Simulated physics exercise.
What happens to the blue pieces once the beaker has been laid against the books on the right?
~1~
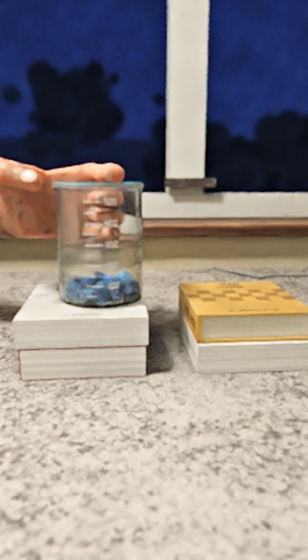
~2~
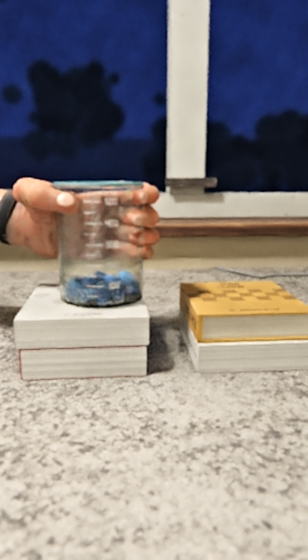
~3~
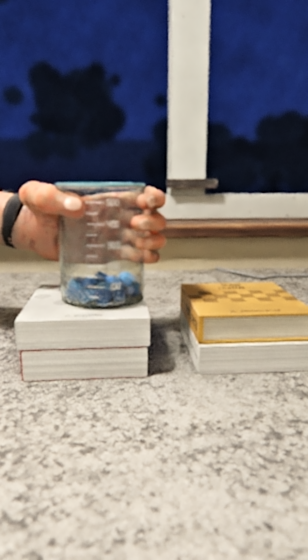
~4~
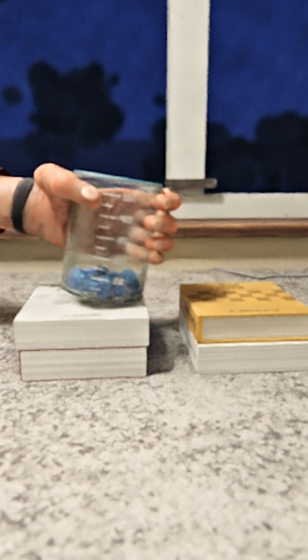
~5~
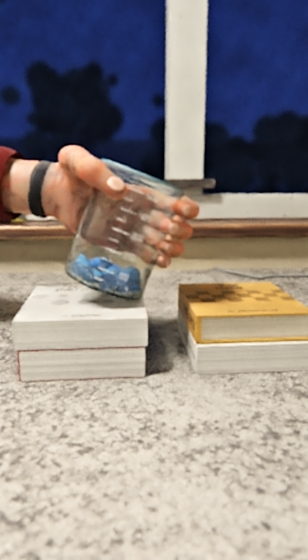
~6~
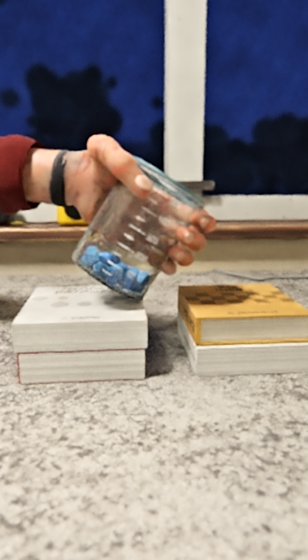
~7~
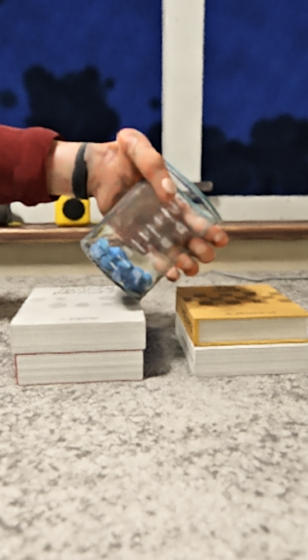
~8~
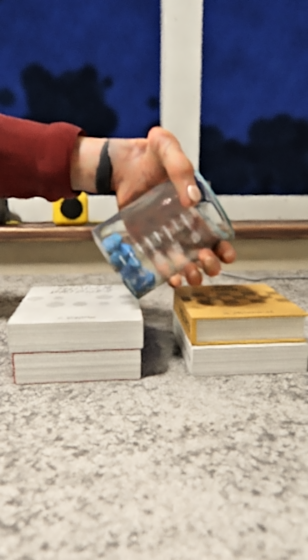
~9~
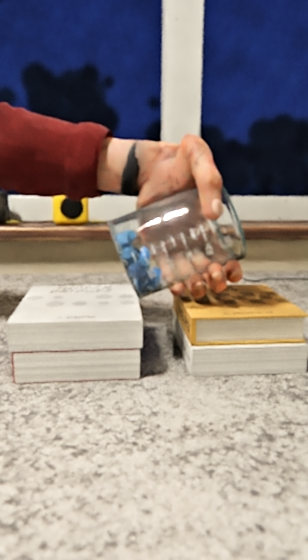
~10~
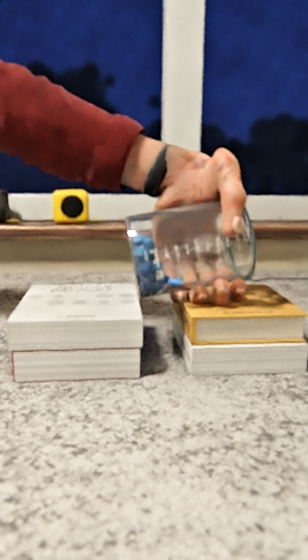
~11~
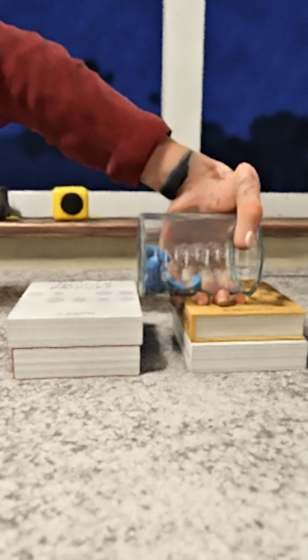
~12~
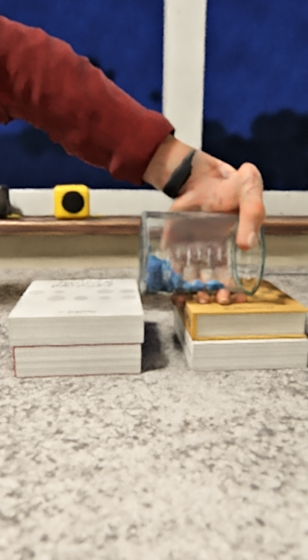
They all stay inside the beaker, resting along its lower side towards the closed end, and none of them pour out.
Clear beaker of blue pieces being lifted off white books, tipped rightward by a hand and laid sideways on the yellow-topped pile, contents still inside.
